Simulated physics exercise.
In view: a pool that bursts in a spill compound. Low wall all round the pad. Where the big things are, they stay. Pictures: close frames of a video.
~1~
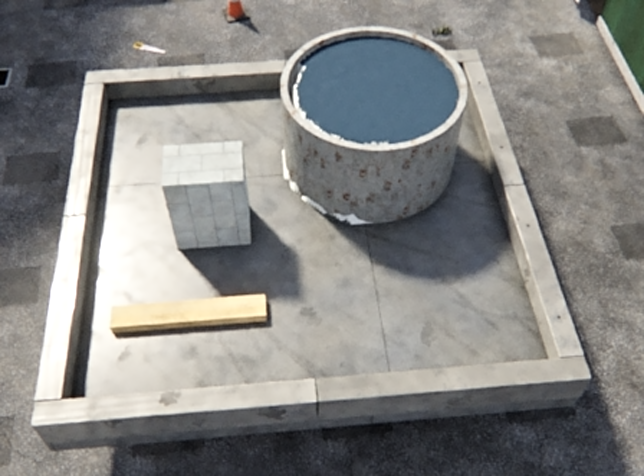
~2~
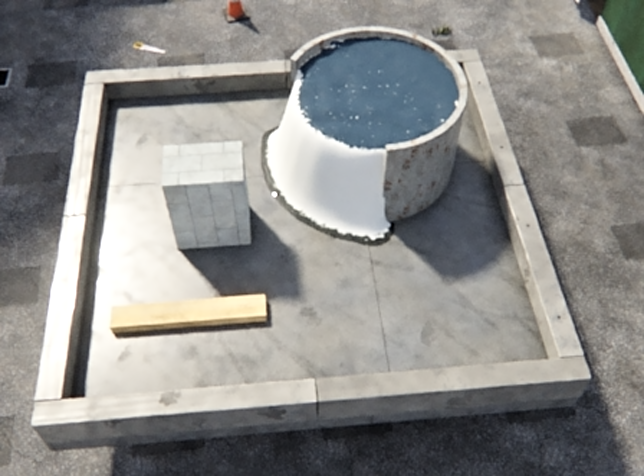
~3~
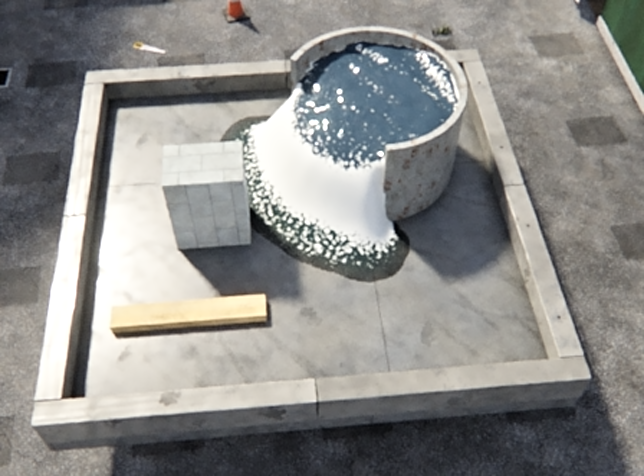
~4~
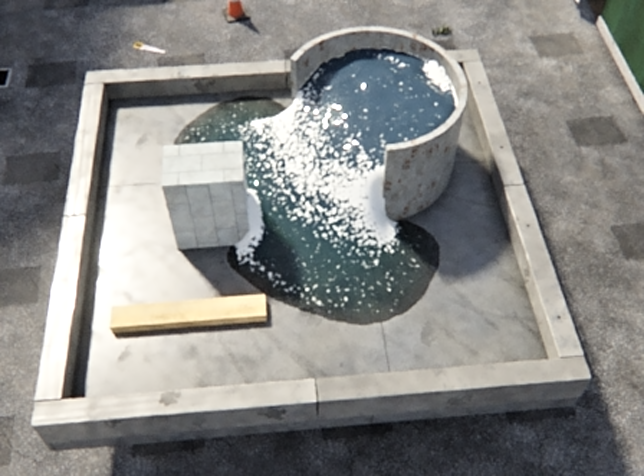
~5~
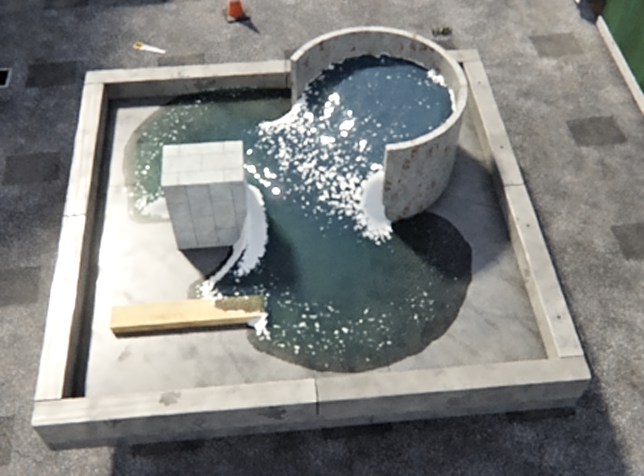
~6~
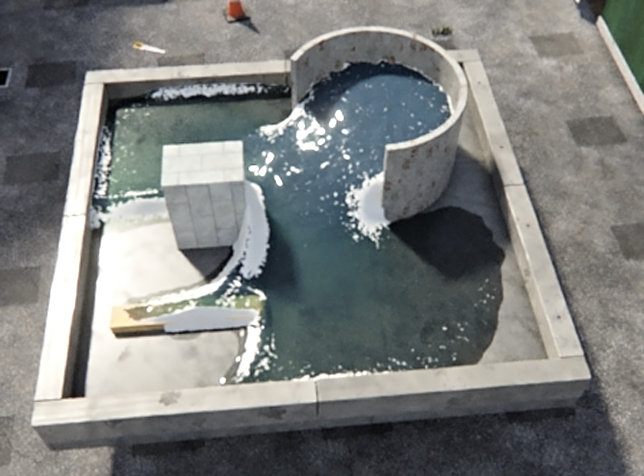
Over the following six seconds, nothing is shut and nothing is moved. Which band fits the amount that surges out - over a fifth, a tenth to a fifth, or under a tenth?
Escaping water lands between a tenth and a fifth.
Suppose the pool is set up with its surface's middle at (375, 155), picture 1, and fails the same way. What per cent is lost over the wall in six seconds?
About 18 per cent.
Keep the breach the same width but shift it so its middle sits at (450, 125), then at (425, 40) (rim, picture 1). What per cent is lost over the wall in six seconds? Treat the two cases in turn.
Results in order: 34% and 44%.
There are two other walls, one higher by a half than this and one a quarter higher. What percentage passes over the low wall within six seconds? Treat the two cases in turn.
About 2 percent in the first case, about 6 percent in the second.
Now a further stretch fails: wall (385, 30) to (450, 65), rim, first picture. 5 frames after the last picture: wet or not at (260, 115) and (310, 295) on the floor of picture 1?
Soaked, spared.
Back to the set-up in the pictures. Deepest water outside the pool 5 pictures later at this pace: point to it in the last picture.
Look close to (101, 171).
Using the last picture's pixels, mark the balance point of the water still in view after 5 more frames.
The balance point is around (267, 217).
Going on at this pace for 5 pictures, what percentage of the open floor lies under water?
Roughly 80 per cent.
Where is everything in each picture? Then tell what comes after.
The first picture shows still water in the round pool at (373, 89).
In the second picture, the front is at (387, 230), out from the gap at (304, 167).
In the third picture, the front is at (393, 265), out from the gap at (304, 171).
In the fourth picture, water pours out at (304, 177) and has run to (379, 315).
In the fifth picture, the front is at (409, 349), out from the gap at (304, 179).
In the sixth picture, the front is at (108, 116), out from the gap at (304, 180).
A moment on, water covers 70 % of the floor; the low wall has let 1 % over.
Next, water covers 70 % of the floor; the low wall has let 2 % over.
Then, water covers 80 % of the floor; the low wall has let 12 % over.
Later, water covers 85 % of the floor; the low wall has let 13 % over.
In the end, water covers 85 % of the floor; the low wall has let 13 % over.
